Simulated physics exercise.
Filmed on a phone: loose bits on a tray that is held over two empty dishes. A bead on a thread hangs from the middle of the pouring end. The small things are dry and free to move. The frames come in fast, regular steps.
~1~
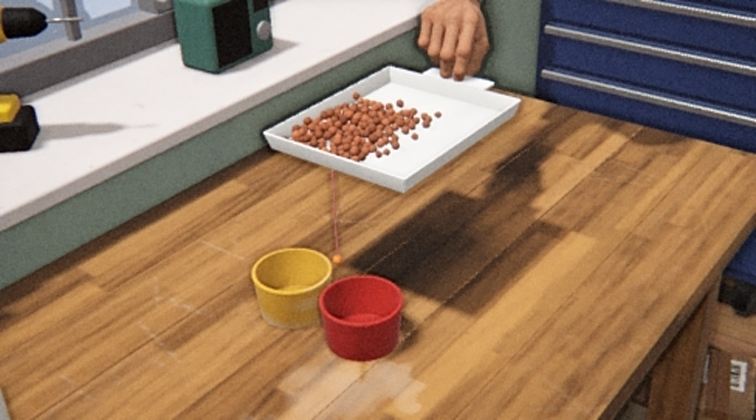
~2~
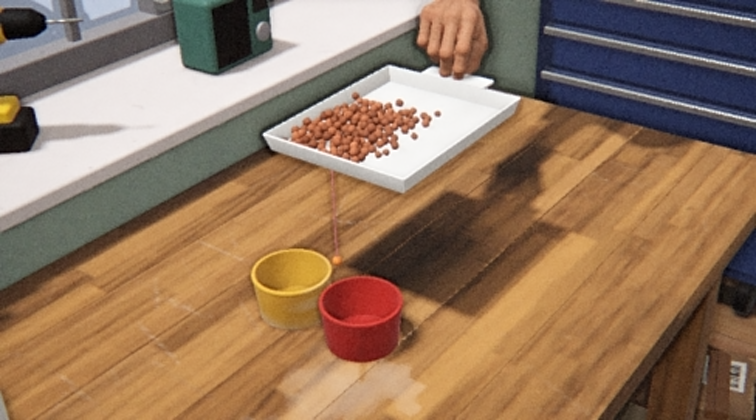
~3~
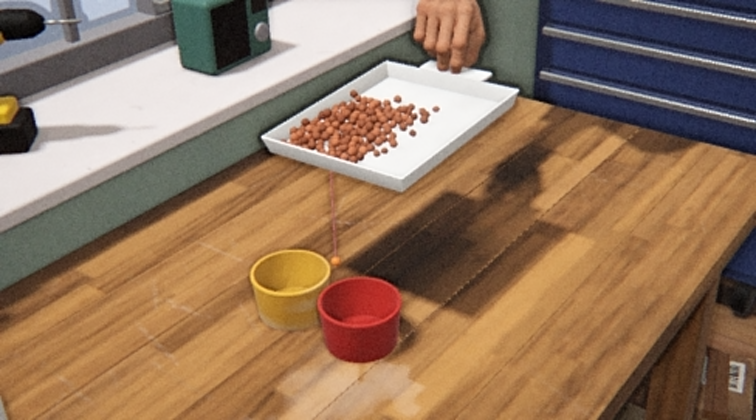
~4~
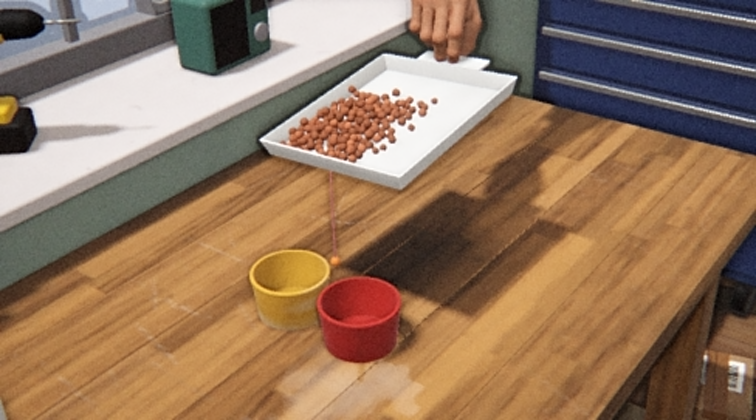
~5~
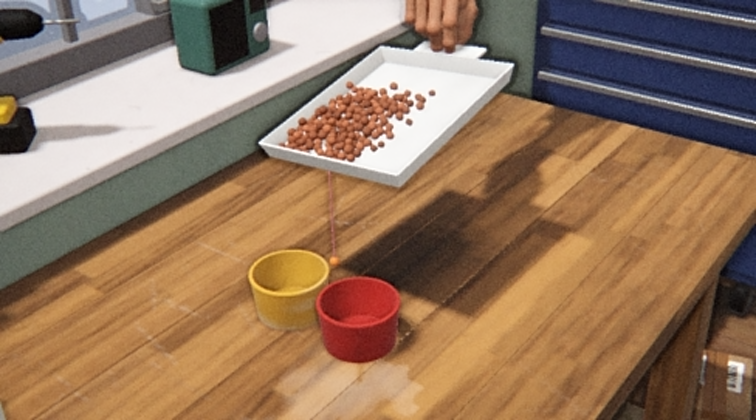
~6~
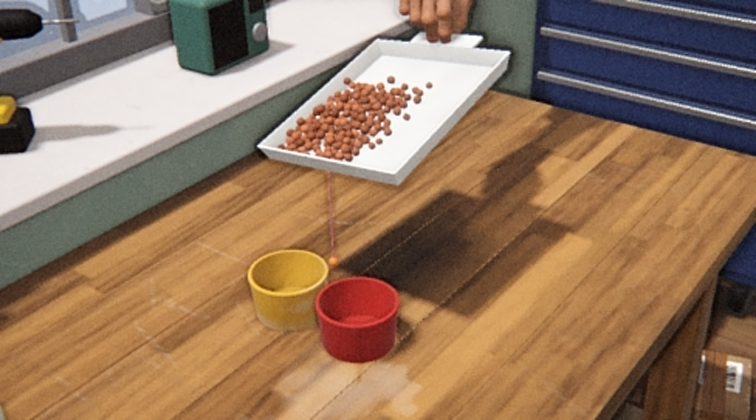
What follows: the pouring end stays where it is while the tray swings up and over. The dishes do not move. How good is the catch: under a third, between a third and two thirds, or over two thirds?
Caught overall: Between a third and two thirds.
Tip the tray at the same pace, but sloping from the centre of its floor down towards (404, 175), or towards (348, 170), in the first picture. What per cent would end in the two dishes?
In turn 50 and 60 in a hundred.
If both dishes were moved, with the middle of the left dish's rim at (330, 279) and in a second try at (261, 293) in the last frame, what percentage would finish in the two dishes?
The first gives 10 %, the second 10 %.
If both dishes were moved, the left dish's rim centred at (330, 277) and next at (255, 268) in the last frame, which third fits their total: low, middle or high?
In turn: Below one third; the middle third.
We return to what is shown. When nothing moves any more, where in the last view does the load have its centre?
Near (275, 297).
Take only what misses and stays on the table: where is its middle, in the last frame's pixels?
Around (249, 278).
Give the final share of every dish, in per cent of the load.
About: Left dish 50, right dish 0 per cent.
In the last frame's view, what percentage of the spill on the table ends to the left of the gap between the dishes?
Roughly 100 in a hundred.
Soon, tray tipped steeply; nearly all on the tray; a stray few in the air.
A while on, tray tipped right over; most on the tray; a small part in the left dish; a small part outside both; a stray few in the air.
Towards the end, tray tipped past a quarter turn; about half in the left dish; about half outside both.
Finally, tray tipped past a quarter turn; none in the right dish; about half in the left dish; about half outside both.
